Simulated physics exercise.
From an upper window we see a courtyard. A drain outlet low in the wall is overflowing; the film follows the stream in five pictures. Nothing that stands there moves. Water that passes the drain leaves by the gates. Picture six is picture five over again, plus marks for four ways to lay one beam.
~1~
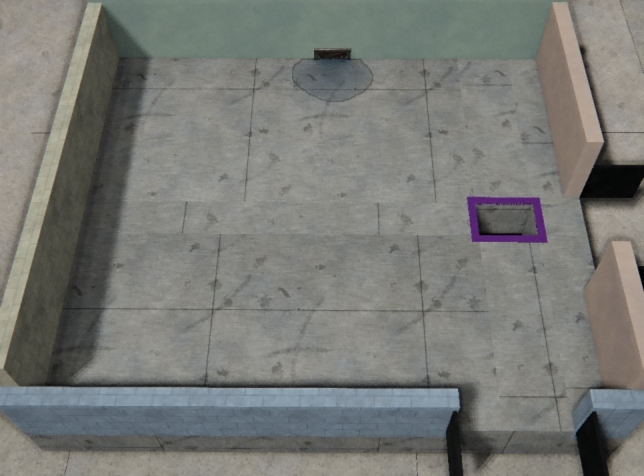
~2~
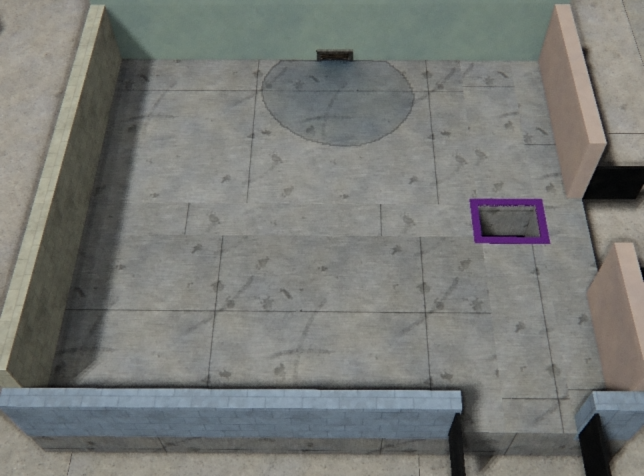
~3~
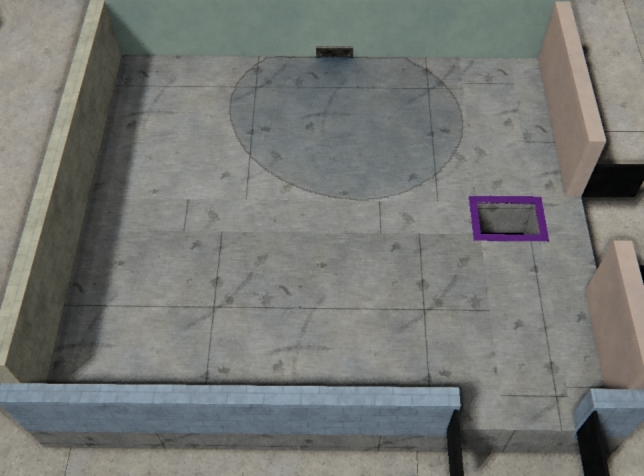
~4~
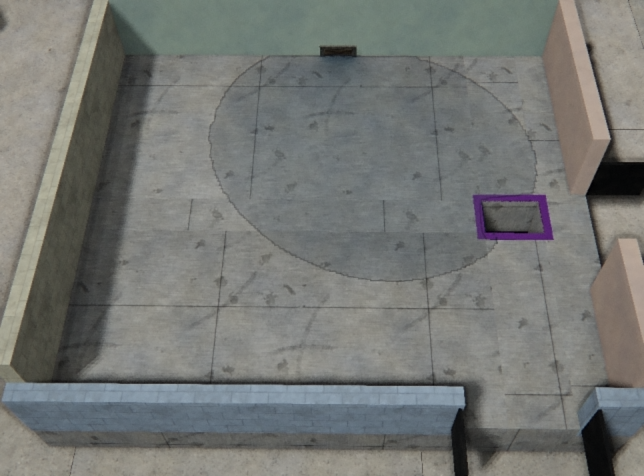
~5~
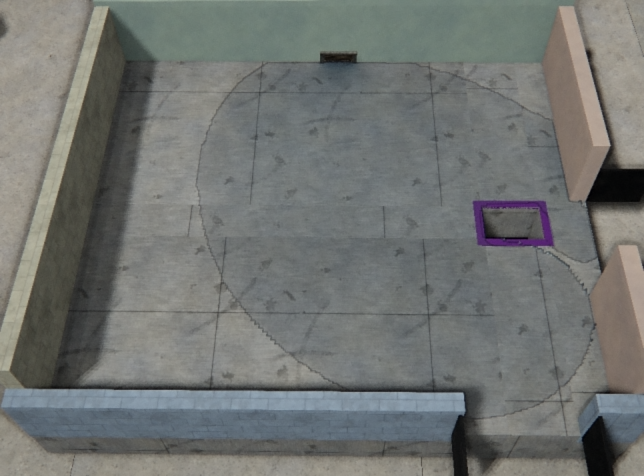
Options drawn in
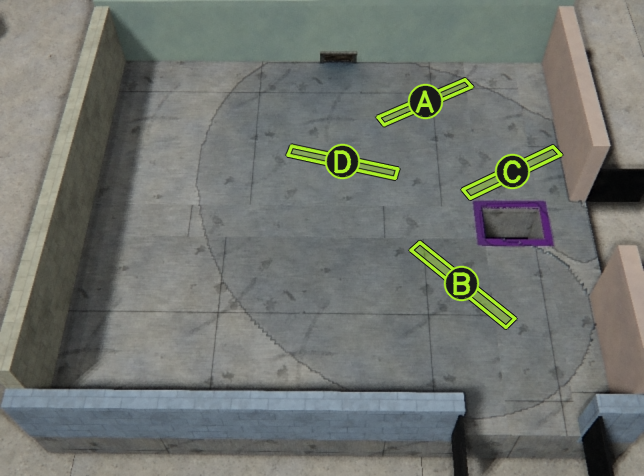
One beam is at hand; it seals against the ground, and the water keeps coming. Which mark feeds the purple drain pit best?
D beats the others.
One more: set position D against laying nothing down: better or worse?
It is better.
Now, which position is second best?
B.
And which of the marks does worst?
Here it is position C.
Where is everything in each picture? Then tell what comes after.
Outfall at (332, 54); purple drain pit at (506, 219); open gate at (511, 414); open gate at (574, 242); 2 % of the ground under water, visible out to (350, 94); purple drain pit still dry, in the first frame.
In the second frame, 8 % of the ground under water, visible out to (367, 138); purple drain pit still dry.
In the third frame, 19 % of the ground under water, visible out to (376, 193); purple drain pit still dry.
In the fourth frame, 35 % of the ground under water, visible out to (395, 278); purple drain pit taking water.
In the fifth frame, 57 % of the ground under water, visible out to (571, 366); purple drain pit taking water.
In lime, A from (381, 120) to (468, 83); B from (415, 246) to (510, 322); C from (466, 193) to (556, 150); D from (289, 150) to (396, 173).
For position A, about 18 % of the stream goes into the purple drain pit, about 81 % out by the gates.
For position B, about 26 % of the stream goes into the purple drain pit, about 74 % out by the gates.
For position C, about 7 % of the stream goes into the purple drain pit, about 90 % out by the gates.
For position D, about 43 % of the stream goes into the purple drain pit, about 57 % out by the gates.
